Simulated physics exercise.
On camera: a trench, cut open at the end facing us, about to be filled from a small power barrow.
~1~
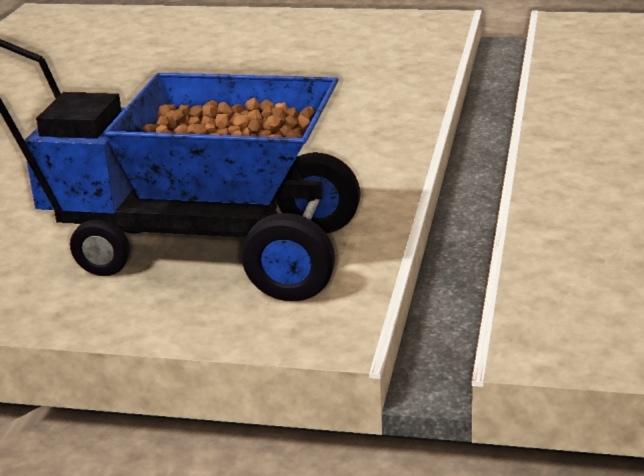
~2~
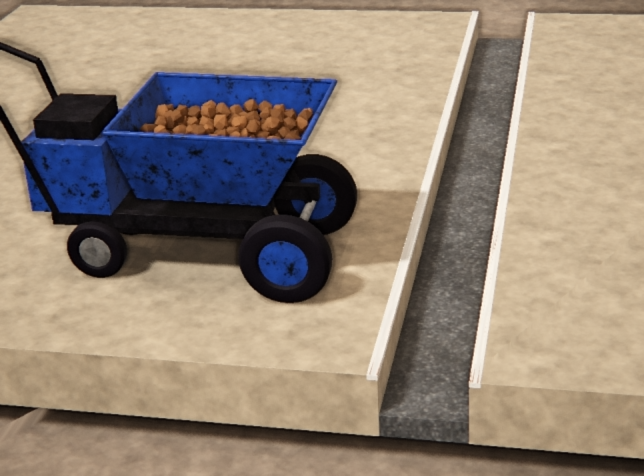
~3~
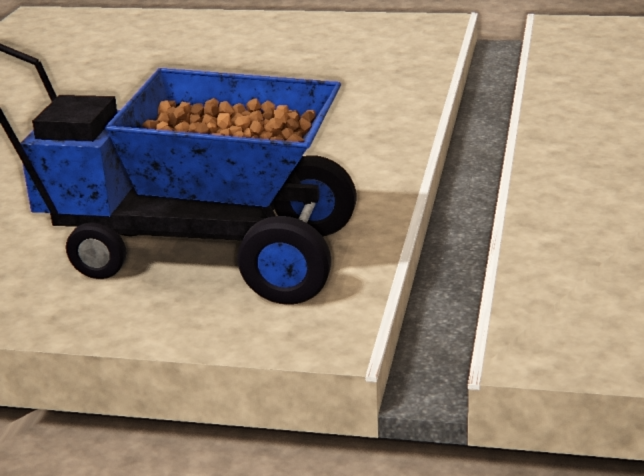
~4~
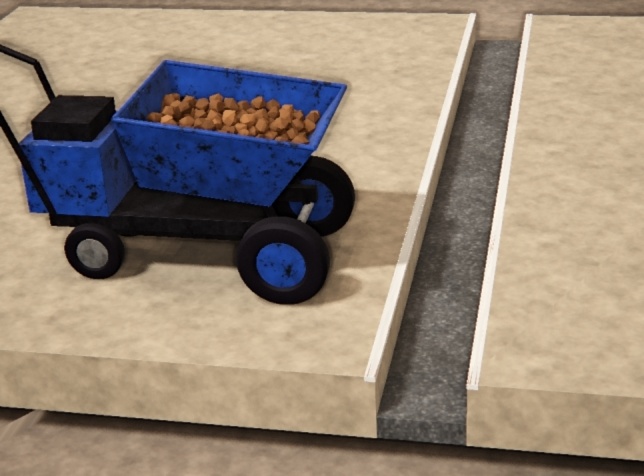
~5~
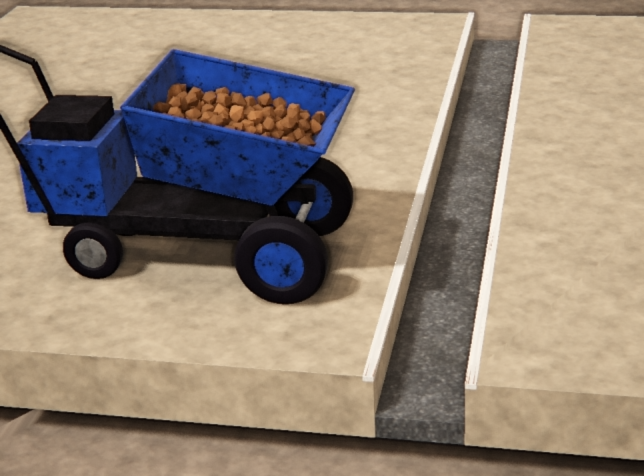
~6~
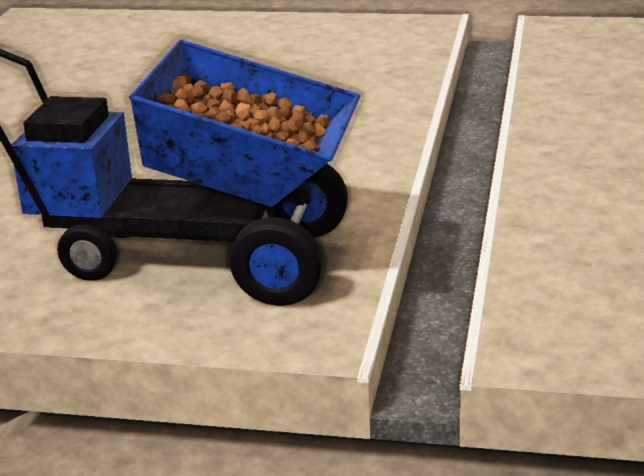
A small blue power barrow full of brown clay clods stood left of a grey-bottomed trench, and its skip slowly tilted toward the right, the back end rising while the clods stayed inside.
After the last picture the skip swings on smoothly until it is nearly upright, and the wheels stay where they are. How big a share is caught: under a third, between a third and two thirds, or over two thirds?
The trench takes over two thirds.
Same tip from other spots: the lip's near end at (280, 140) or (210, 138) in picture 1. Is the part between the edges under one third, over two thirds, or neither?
One: Beyond two thirds. Two: Between a third and two thirds.
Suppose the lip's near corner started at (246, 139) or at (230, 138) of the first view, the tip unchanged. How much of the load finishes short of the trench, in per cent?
Near 20 % and 30 %.
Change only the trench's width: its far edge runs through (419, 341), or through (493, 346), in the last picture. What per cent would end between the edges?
In turn 30 and 100 in a hundred.
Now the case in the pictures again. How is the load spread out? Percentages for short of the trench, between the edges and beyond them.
In per cent, short 0, between 80 and beyond 20.
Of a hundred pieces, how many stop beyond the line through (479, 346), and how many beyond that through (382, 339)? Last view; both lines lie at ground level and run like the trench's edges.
In turn 20 and 100 in a hundred.
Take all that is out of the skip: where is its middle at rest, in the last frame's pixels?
Near (453, 291).
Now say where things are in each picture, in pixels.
In the first picture, lip of the skip at (304, 141), level; top of the load at (231, 128), clay clods; first edge of the trench at (386, 334); far edge at (484, 341), the trench over half as wide as the skip, and about half as deep as wide.
In the second picture, lip of the skip at (303, 143), level; top of the load at (229, 128).
In the third picture, lip of the skip at (307, 146), tipped barely; top of the load at (211, 123).
In the fourth picture, lip of the skip at (314, 149), tipped a little; top of the load at (216, 119).
In the fifth picture, lip of the skip at (323, 152), tipped a little; top of the load at (208, 111).
In the sixth picture, lip of the skip at (330, 159), tipped clearly; top of the load at (198, 108); first edge of the trench at (374, 338); far edge at (472, 345).
Soon, skip tipped steeply; all in the skip.
A while on, skip tipped steeply; most in the skip; a small part in or heaped over the trench; a small part falling.
Towards the end, skip tipped right over; about a quarter in the skip; about half in or heaped over the trench; about a quarter beyond it.
Finally, skip tipped right over; most in or heaped over the trench; about a quarter beyond it.
